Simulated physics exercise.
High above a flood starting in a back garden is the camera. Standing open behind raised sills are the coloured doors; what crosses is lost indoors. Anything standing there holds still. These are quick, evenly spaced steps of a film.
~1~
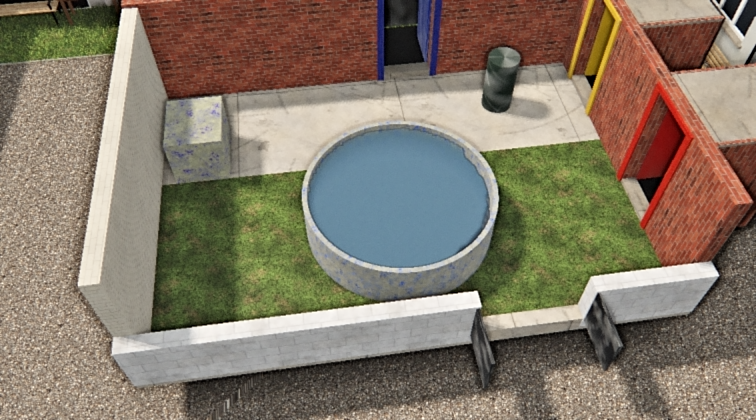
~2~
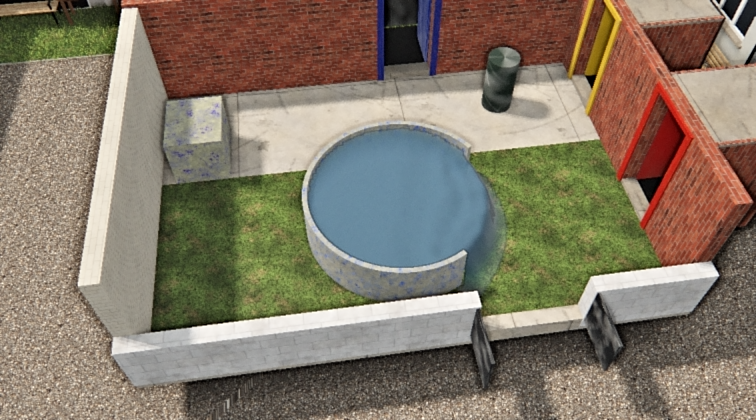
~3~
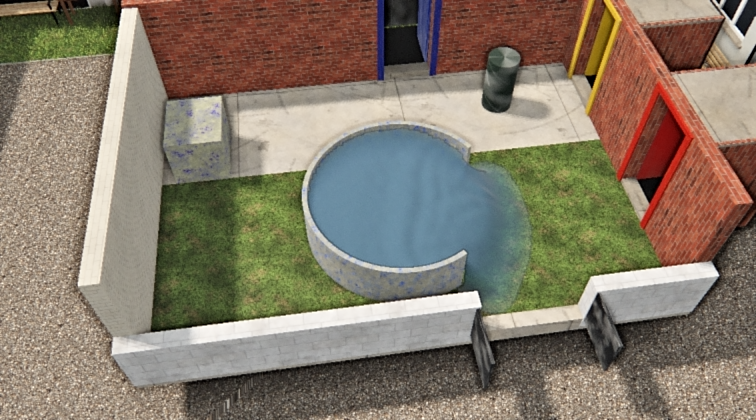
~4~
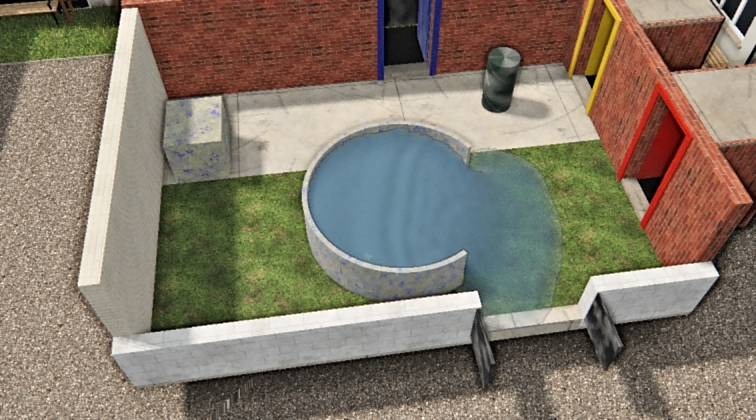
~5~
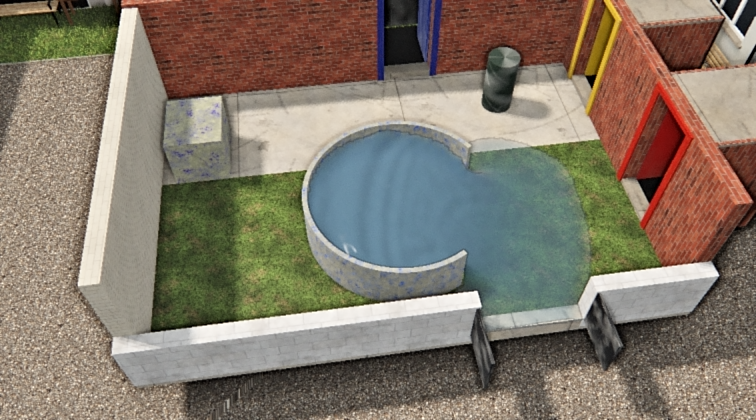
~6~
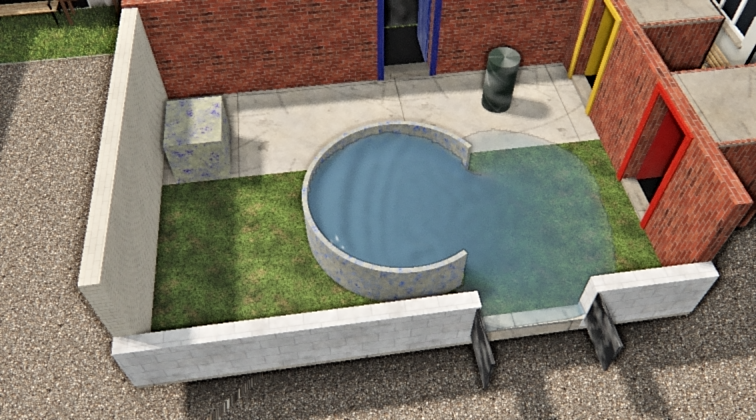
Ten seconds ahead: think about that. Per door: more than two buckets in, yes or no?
Blue door no, red door yes, yellow door yes.
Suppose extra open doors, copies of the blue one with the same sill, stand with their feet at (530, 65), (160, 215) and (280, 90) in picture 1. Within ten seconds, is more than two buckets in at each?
Taking each in turn: Runs above, then runs below, then runs below.
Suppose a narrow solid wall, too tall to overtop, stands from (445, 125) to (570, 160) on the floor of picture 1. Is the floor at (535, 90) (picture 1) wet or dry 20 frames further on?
There: Under water.
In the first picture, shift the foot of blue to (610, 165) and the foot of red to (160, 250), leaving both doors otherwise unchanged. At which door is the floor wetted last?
The flood gets to the red door after all the others.
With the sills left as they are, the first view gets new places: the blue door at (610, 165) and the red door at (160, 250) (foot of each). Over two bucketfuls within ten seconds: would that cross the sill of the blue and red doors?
Result - the blue one exceeds the limit while the red one stays within limits.
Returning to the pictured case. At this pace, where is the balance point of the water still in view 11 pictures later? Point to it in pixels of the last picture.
Centre of the water: Near (490, 221).
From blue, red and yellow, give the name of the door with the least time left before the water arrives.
Answer: The red one.
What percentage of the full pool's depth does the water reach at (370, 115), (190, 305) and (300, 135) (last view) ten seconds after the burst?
In that order: 8, 0 and 6 per cent.
A moment on, water covers 35 % of the floor; the blue door not reached, the red door over two buckets in, the yellow door not reached.
Next, water covers 35 % of the floor; the blue door not reached, the red door far over two buckets in, the yellow door wet at the sill, nothing in.
Then, water covers 40 % of the floor; the blue door not reached, the red door far over two buckets in, the yellow door wet at the sill, nothing in.
Later, water covers 70 % of the floor; the blue door wet at the sill, nothing in, the red door far over two buckets in, the yellow door over two buckets in.
In the end, water covers 90 % of the floor; the blue door wet at the sill, nothing in, the red door far over two buckets in, the yellow door far over two buckets in.
